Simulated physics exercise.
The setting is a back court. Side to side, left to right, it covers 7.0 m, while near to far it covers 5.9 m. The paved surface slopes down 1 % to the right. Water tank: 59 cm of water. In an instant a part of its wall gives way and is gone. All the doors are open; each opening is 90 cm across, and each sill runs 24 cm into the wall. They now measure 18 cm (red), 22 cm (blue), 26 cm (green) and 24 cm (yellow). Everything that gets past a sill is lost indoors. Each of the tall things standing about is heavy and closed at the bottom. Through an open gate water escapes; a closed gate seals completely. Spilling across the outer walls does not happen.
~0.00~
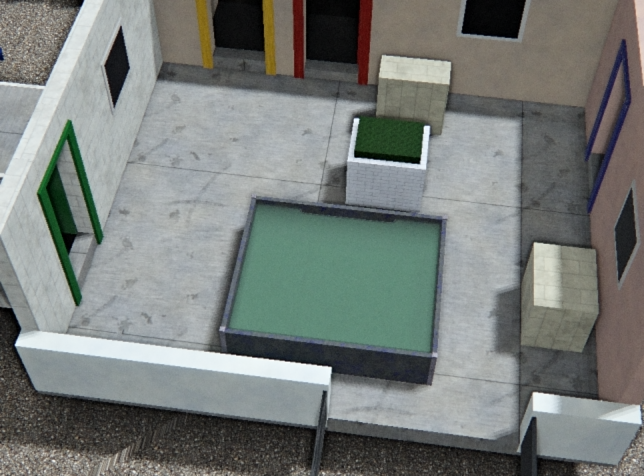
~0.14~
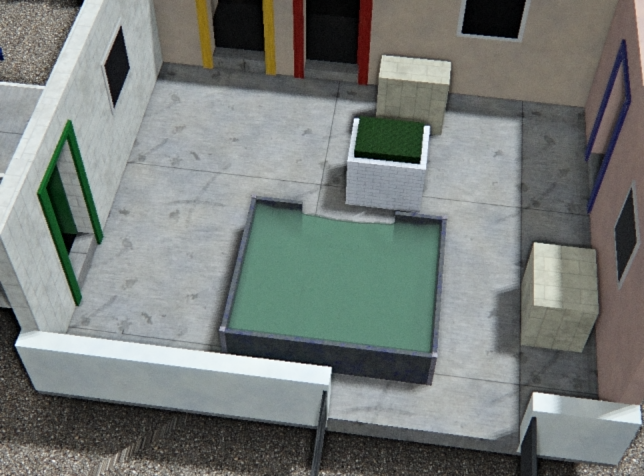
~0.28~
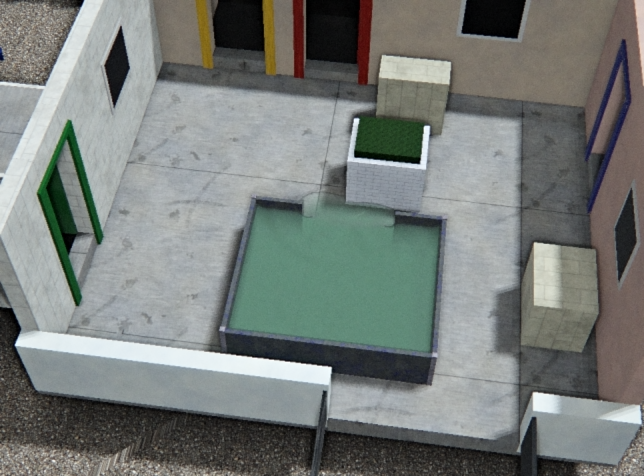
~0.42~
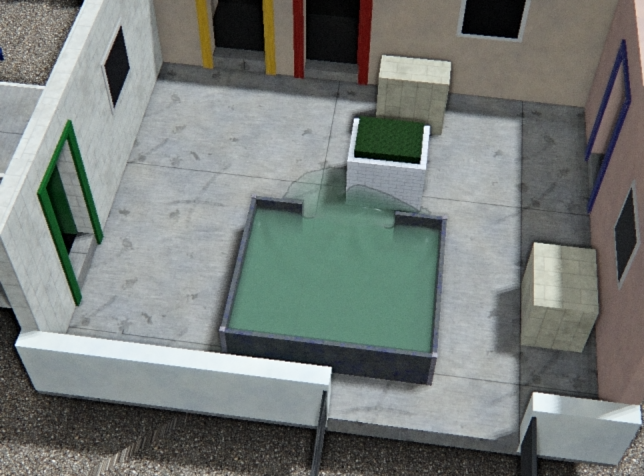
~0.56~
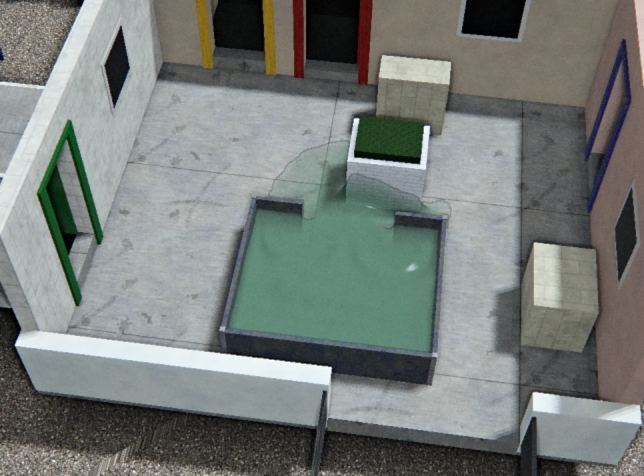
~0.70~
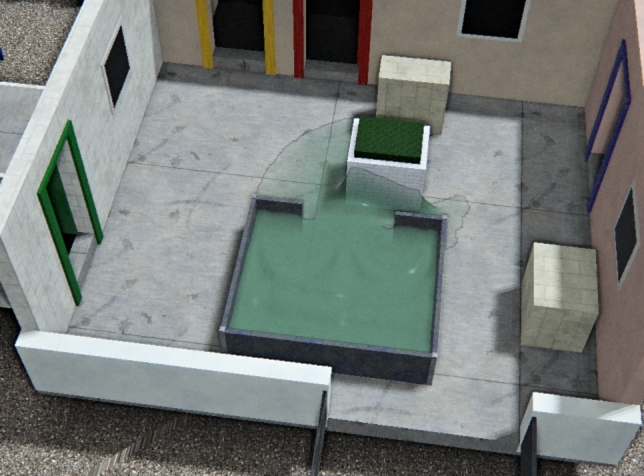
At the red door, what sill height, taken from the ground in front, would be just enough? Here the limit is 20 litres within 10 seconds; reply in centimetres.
16 cm.
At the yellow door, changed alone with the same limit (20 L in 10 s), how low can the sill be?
At the yellow door you'd want roughly 13.0 cm.
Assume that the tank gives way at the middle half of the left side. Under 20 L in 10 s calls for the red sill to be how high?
In that case about 6.0 cm.
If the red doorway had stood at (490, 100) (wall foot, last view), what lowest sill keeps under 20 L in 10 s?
It needs roughly 11.0 cm.
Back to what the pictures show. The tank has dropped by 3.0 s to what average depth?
Some 32 cm.
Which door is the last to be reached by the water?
Last in order comes the green door.
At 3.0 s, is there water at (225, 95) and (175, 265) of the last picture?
Note: Point one reached; point two not yet reached.
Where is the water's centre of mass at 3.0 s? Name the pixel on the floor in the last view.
I'd put it close to (343, 238).
After 1.4 s water covers 25 % of the floor, deepest (49 cm) near (359, 216); 15 cm at the red door, 0 litres in over its 18 cm sill.
After 3.0 s water covers 55 % of the floor, deepest (29 cm) near (359, 216); 17 cm at the red door, 7 litres in over its 18 cm sill.
After 10.0 s water covers 95 % of the floor, deepest (15 cm) near (583, 272); 9 cm at the red door, 8 litres in over its 18 cm sill.
At the red door as built, the water arrived by 1.1 s and peaked near 21 cm at 2.2 s.
With a sill of 13 cm, 47 litres would have come in within the 10 s; with 17.5 cm, 10 litres. So under 20 litres takes about 16 cm.
